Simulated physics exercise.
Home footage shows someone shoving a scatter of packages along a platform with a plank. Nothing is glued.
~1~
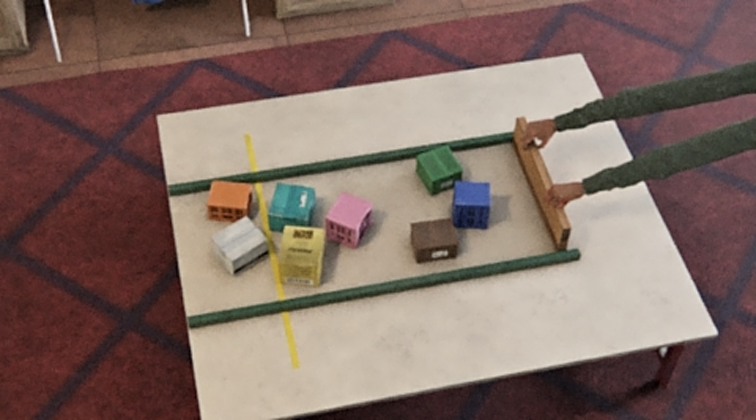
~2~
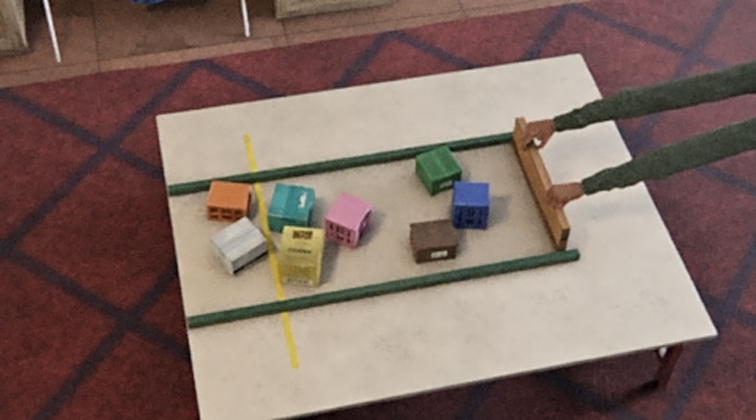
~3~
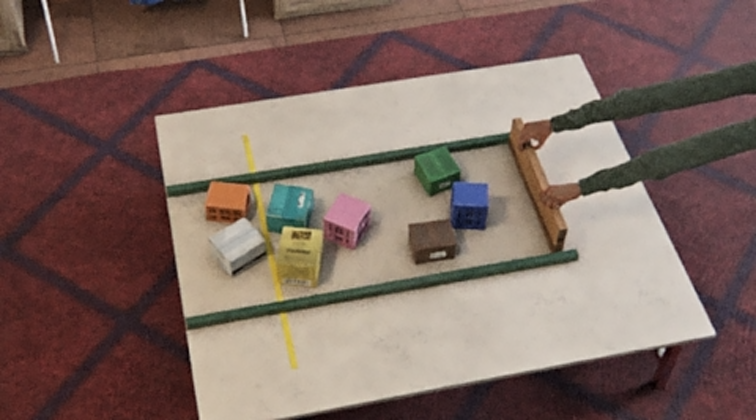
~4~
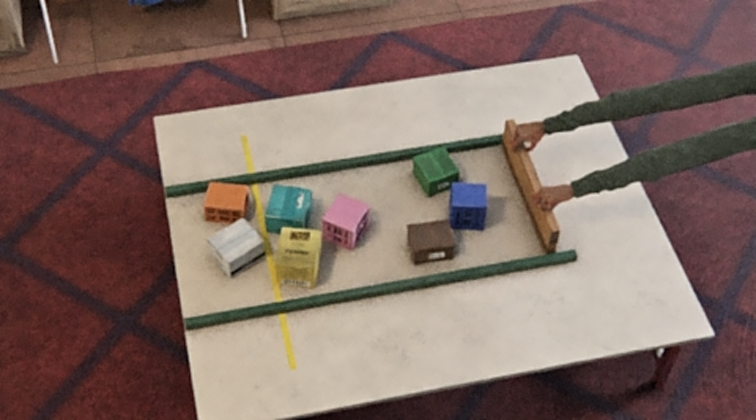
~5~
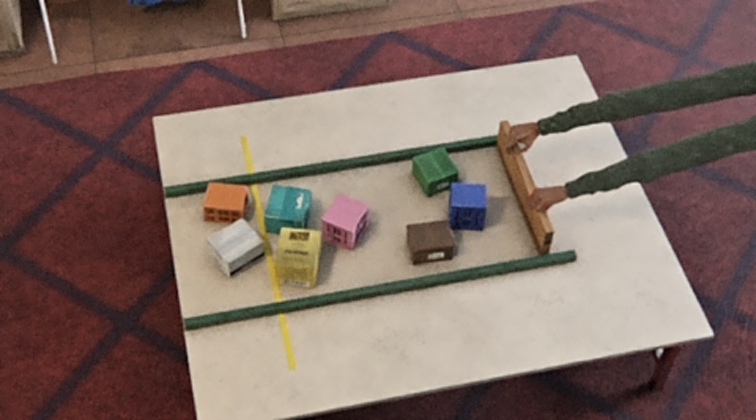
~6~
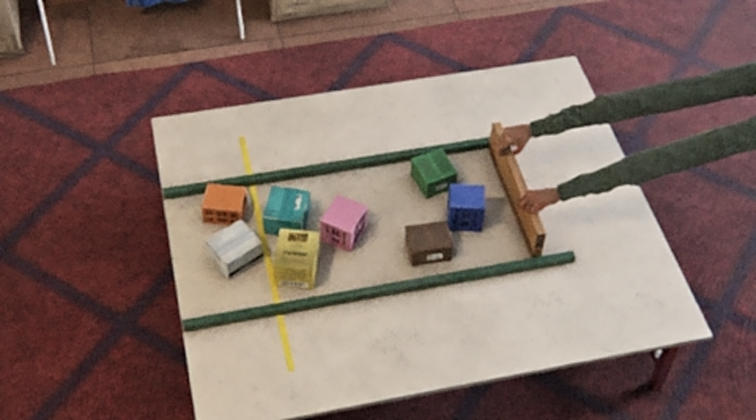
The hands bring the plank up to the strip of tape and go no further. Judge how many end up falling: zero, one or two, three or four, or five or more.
My judgement: One or two.
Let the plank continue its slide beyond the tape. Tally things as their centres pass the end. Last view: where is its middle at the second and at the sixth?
The first one at (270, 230), the next at (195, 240).
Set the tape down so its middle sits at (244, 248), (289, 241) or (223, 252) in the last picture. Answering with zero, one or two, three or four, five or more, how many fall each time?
Taking the three places in turn: One or two, zero, three to four.
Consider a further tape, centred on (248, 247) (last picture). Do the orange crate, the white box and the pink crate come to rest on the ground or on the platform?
In the end the orange crate drops, the white box drops and the pink crate keeps its place.
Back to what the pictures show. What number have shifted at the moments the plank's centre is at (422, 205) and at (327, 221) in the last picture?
So 3, and at the other place 8.
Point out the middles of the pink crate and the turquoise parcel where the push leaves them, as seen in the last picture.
The pink crate comes to rest at (219, 233), and the turquoise parcel comes to rest at (193, 212).
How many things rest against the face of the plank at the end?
Count: 3.
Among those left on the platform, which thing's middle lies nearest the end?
The white box, that one.
Soon after, none off yet; orange crate at rest near (225, 205); white box at rest near (235, 250); yellow box at rest near (297, 259).
After that, none off yet; orange crate displaced about its own width near (190, 207); white box displaced about its own width near (208, 248); yellow box displaced about its own width near (252, 261).
In the end, the number that fall off is one or two; gone, orange crate.
